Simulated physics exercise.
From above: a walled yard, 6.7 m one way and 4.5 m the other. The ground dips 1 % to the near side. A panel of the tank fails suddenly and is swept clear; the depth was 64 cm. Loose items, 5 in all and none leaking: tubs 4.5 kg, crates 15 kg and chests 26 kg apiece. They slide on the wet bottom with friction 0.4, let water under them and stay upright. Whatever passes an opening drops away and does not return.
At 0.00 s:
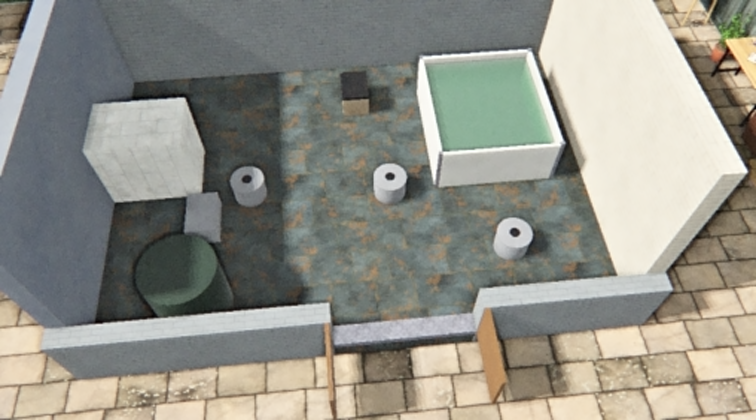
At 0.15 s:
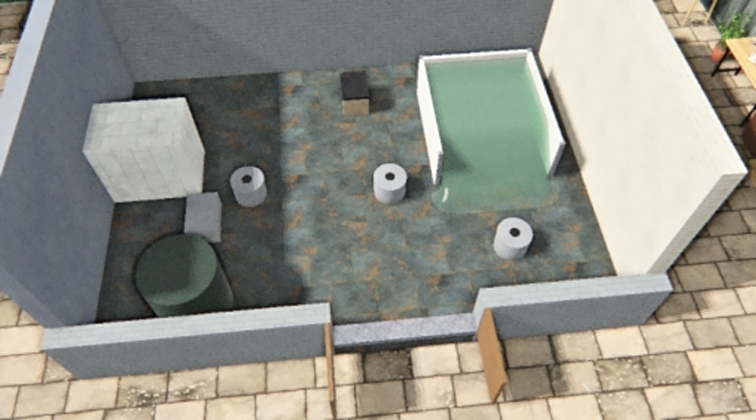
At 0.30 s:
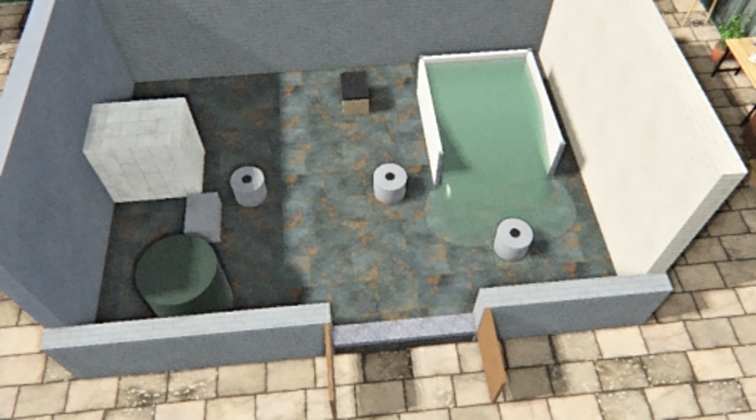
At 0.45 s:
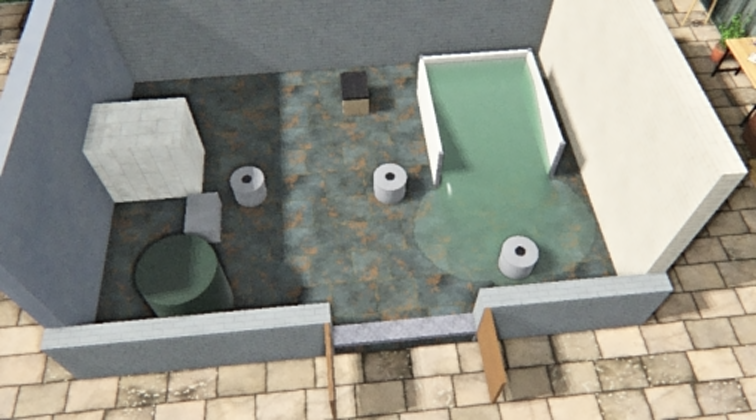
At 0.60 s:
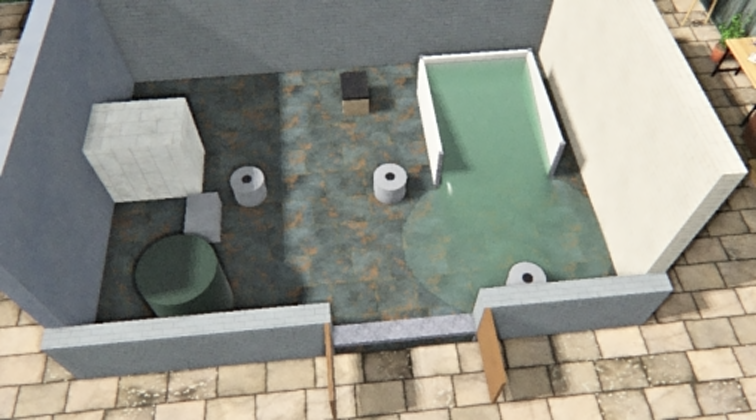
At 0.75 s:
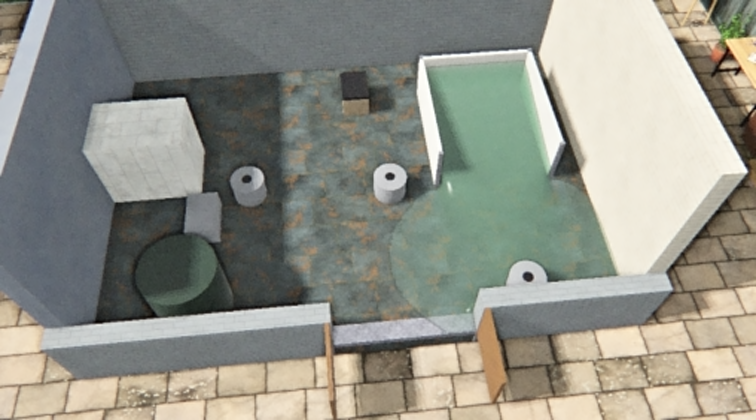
Green water spreads from an opened tank across the yard and pushes one tub toward the near wall.
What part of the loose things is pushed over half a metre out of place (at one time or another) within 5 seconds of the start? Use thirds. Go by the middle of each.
It is from one to two thirds.
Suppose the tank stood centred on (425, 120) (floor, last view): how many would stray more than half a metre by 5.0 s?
Then 3.
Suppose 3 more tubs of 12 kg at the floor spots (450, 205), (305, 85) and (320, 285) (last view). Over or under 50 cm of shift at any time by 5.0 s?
In turn: Over, under, past it.
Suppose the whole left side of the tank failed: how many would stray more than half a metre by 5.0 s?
In that case 4 of them.
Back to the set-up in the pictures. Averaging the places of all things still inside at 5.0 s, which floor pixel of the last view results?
Near (271, 181).
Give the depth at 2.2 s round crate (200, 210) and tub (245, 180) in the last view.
About 0 and 0 cm.
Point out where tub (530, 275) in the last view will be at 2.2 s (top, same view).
Near (505, 243).
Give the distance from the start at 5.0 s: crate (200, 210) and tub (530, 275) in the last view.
In that order: 60 cm, 400 cm.
After 1.1 s 1 of 5 are over 50 cm from their spots; 1 afloat.
After 2.2 s 0 of 5 are over 50 cm from their spots; 1 afloat.
After 3.5 s 1 of 5 are over 50 cm from their spots; 1 afloat.
After 5.0 s 2 of 5 are over 50 cm from their spots, and 2 have been at some point; 2 afloat.
